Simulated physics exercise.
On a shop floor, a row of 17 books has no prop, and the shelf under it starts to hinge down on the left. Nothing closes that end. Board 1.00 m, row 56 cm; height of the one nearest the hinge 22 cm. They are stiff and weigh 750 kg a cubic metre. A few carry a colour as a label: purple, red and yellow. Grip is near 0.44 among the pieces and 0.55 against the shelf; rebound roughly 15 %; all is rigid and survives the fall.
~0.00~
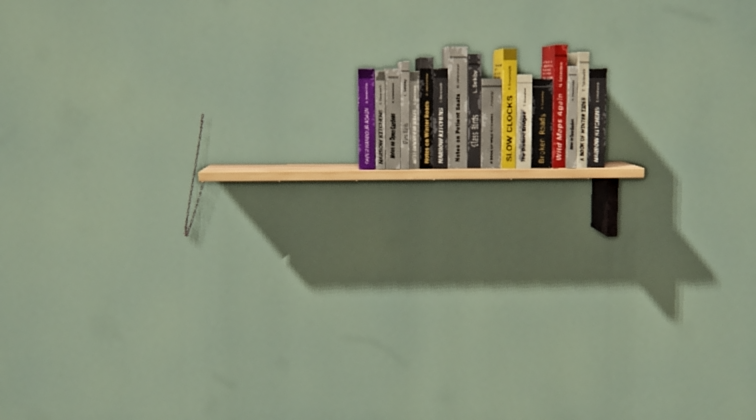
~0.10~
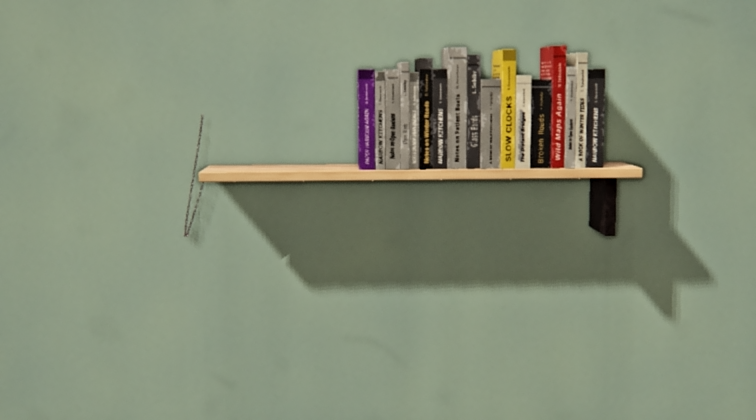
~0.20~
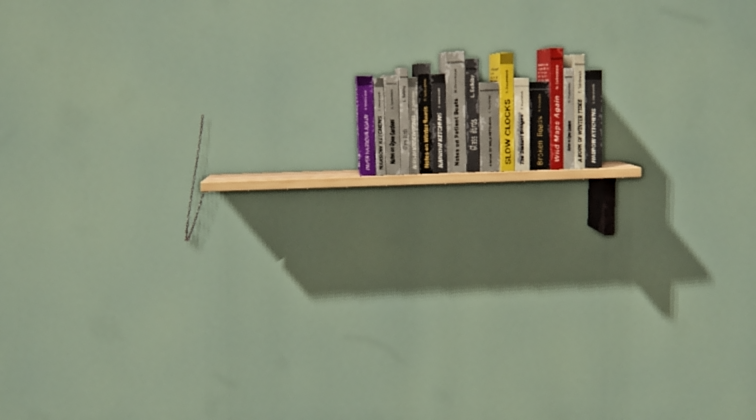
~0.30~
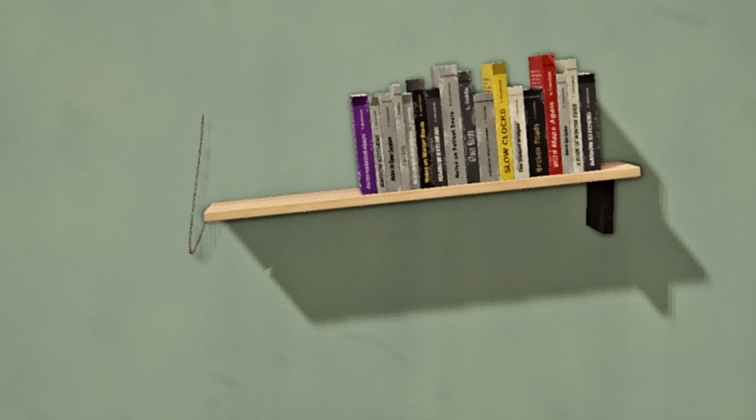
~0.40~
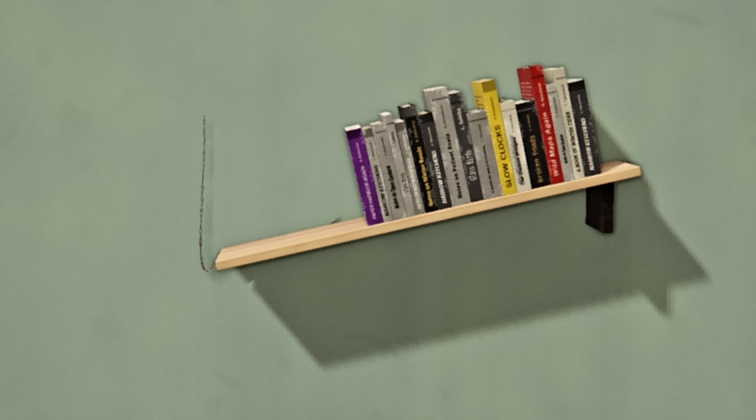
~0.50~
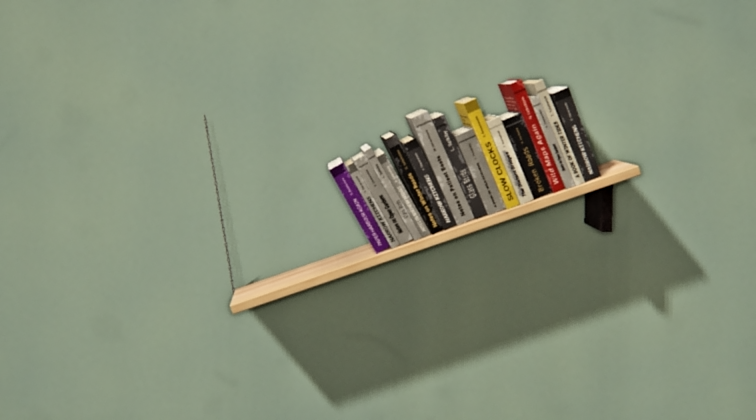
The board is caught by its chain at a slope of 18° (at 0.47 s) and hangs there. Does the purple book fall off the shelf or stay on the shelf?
It remains on top.
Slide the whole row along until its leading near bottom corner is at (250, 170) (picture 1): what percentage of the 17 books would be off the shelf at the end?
In that case 20 per cent.
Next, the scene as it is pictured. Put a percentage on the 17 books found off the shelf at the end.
Roughly 0 per cent of them.
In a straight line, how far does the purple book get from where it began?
About 45 cm.
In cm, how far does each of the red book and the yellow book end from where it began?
Moved: Red 10, yellow 20.
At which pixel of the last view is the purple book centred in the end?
At about (273, 276).
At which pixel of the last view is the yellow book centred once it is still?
Around (455, 172).
By 0.56 s, none of the 17 books off the shelf, 17 disturbed; purple book tilted 26°; red book tilted 15°.
By 0.64 s, none of the 17 books off the shelf, 17 disturbed; purple book tilted 45°; red book tilted 27°.
By 0.78 s, none of the 17 books off the shelf, 17 disturbed; purple book on its side; yellow book tilted 38°.
When it is over (1.3 s), none of the 17 books off the shelf, 17 disturbed; purple book on its side; yellow book tilted 40°; red book tilted 40°. In pixels of the last frame, middles, purple book near (273, 275), yellow book near (455, 172).
